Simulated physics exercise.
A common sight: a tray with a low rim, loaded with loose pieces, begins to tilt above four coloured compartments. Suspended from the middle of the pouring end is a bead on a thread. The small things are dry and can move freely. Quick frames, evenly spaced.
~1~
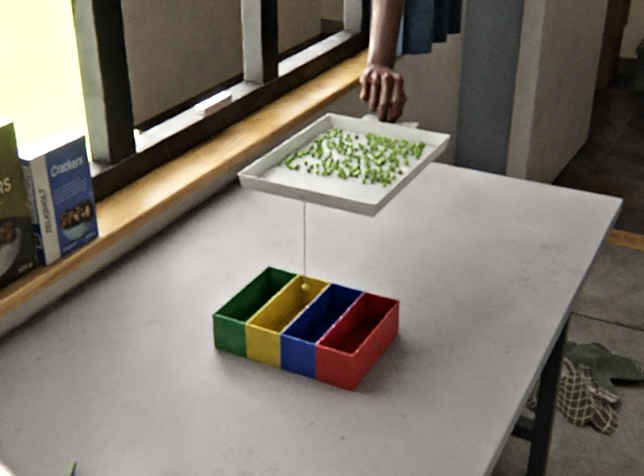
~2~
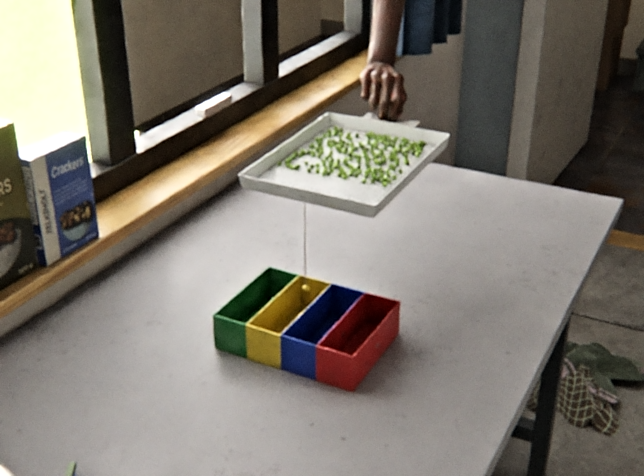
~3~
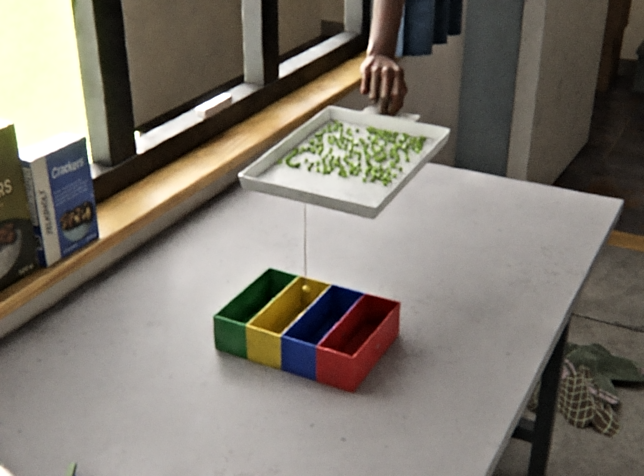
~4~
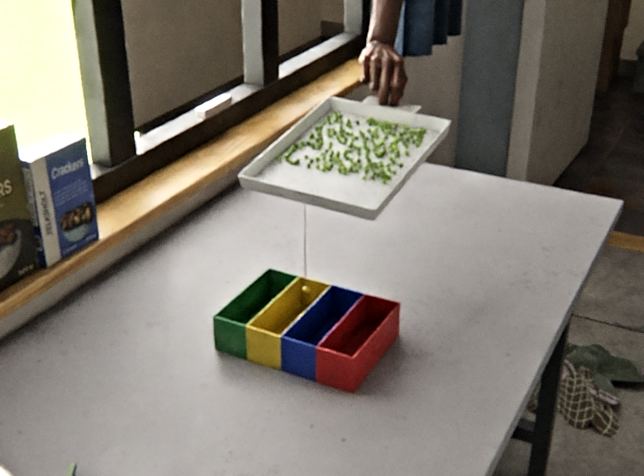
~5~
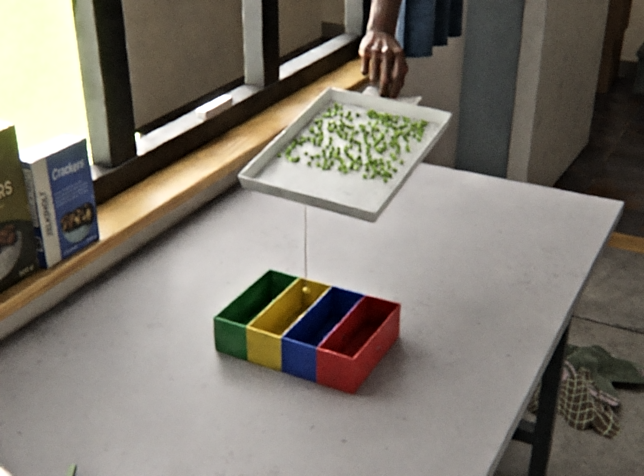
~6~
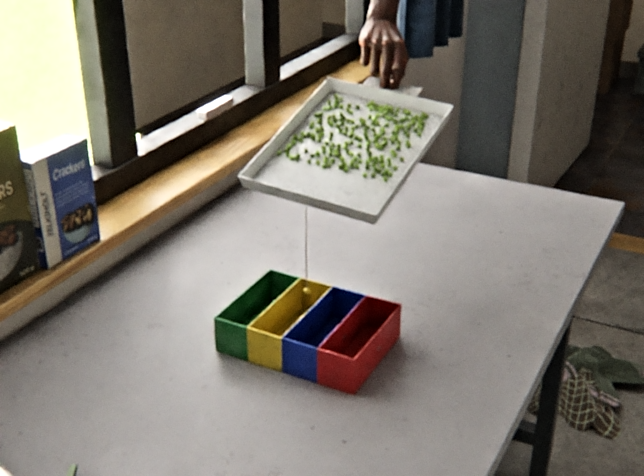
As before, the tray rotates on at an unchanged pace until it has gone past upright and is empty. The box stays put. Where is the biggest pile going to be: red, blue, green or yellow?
In red.
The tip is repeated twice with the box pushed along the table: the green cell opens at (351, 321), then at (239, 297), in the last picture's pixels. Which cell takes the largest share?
That green cell first, that red cell second.
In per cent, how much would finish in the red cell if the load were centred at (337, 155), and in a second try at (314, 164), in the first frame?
Close to 50 per cent, followed by close to 40 per cent.
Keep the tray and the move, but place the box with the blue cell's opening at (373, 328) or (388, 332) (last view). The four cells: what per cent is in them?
First some 100, then 100 per cent.
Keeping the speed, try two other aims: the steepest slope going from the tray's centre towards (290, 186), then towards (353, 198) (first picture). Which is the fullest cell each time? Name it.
The first time it is the green cell, and the second time it is red.
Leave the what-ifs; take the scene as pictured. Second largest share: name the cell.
It's the cell in blue.
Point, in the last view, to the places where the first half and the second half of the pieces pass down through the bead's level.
First roughly (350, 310), then roughly (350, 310).
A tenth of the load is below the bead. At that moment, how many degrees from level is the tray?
Roughly 85°.
Soon after the last picture, tray tipped steeply; nearly all on the tray; a small part in the red cell; a stray few in the blue cell; a stray few falling or outside the box.
A little later, tray tipped right over; about two thirds on the tray; a small part in the red cell; a stray few in the blue cell; about a quarter falling or outside the box.
Later still, tray tipped past a quarter turn; about two thirds in the red cell; about a quarter in the blue cell; a small part in the yellow cell; a stray few in the green cell; a small part falling or outside the box.
At rest, tray tipped past a quarter turn; about two thirds in the red cell; about a quarter in the blue cell; a small part in the yellow cell; a stray few in the green cell; a small part outside the box.
